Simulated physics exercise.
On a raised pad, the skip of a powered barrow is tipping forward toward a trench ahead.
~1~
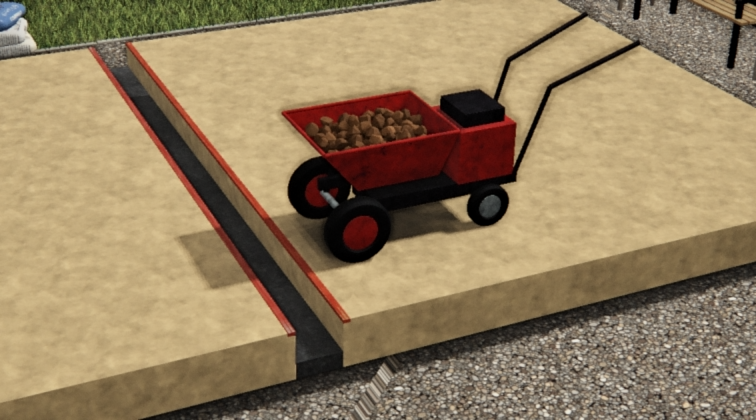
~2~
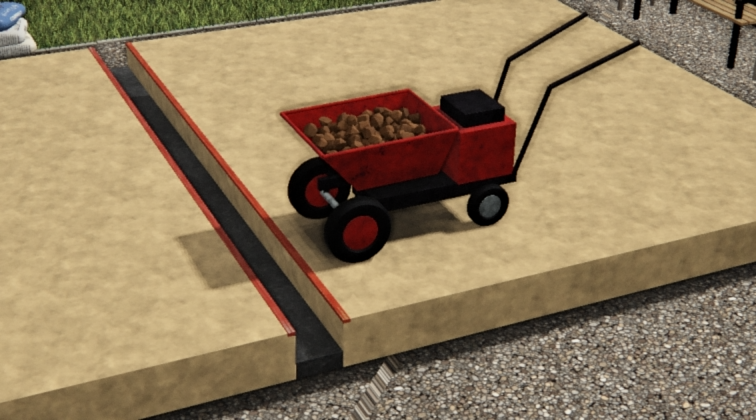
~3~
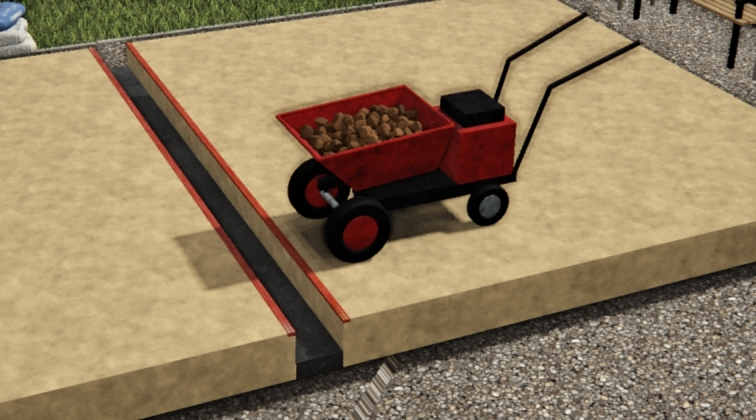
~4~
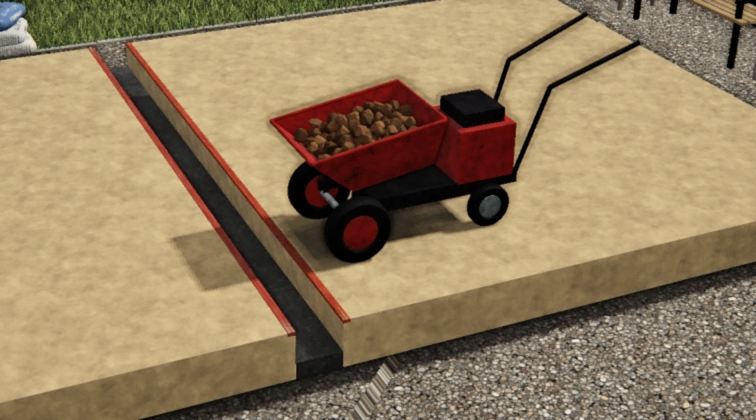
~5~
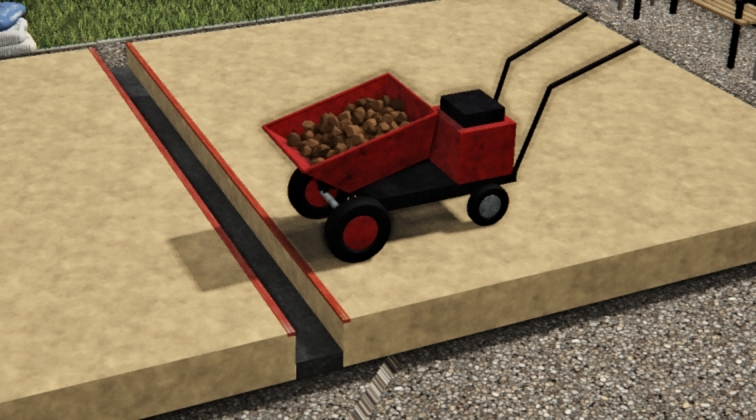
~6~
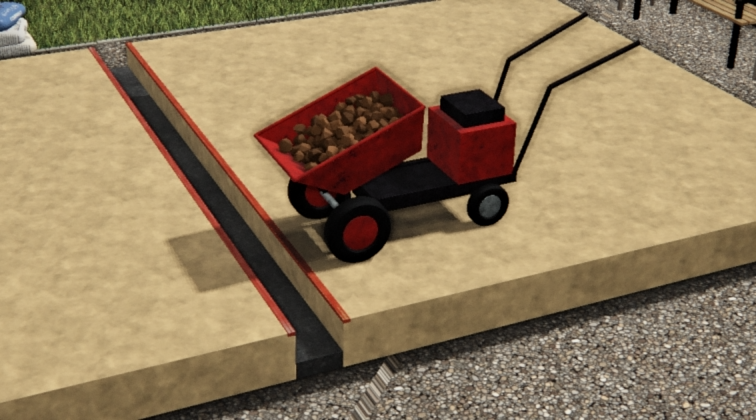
On a raised sandy pad beside gravel and grass, a red powered barrow stands still near a narrow, red-edged trench, its skip level and heaped with brown clods. The skip begins to tilt forward, barely at first, then clearly, its front lip lowering toward the left as its back end rises, the clods still heaped inside.
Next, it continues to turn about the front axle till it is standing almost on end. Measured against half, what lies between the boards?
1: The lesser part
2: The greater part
The answer is 1.
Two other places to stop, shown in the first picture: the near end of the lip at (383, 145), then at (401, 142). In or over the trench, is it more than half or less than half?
Trial 1 exceeds half, trial 2 exceeds half.
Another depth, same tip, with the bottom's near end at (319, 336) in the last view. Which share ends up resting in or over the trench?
I'd put it at about 10 in a hundred.
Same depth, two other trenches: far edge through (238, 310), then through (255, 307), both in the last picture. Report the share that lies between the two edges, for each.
The first try comes to close to 70 per cent, the next to 50 per cent.
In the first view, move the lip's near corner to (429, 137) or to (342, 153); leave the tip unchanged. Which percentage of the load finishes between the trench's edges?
Estimates, in order: 40 % then 50 %.
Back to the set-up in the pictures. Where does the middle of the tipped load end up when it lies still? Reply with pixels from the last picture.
I'd place the middle at about (193, 263).
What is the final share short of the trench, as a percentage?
Result: Some 0 % of the load.
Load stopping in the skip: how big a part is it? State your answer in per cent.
I'd put it near 10 percent.
Shortly afterwards, skip tipped steeply; the whole lot in the skip.
Next, skip tipped right over; the bulk in the skip; near a quarter beyond it; a little falling.
Some moments later, skip tipped right over; near a quarter in the skip; a little in or heaped over the trench; the bulk beyond it.
In the end, skip tipped right over; a little in the skip; a little in or heaped over the trench; the bulk beyond it.
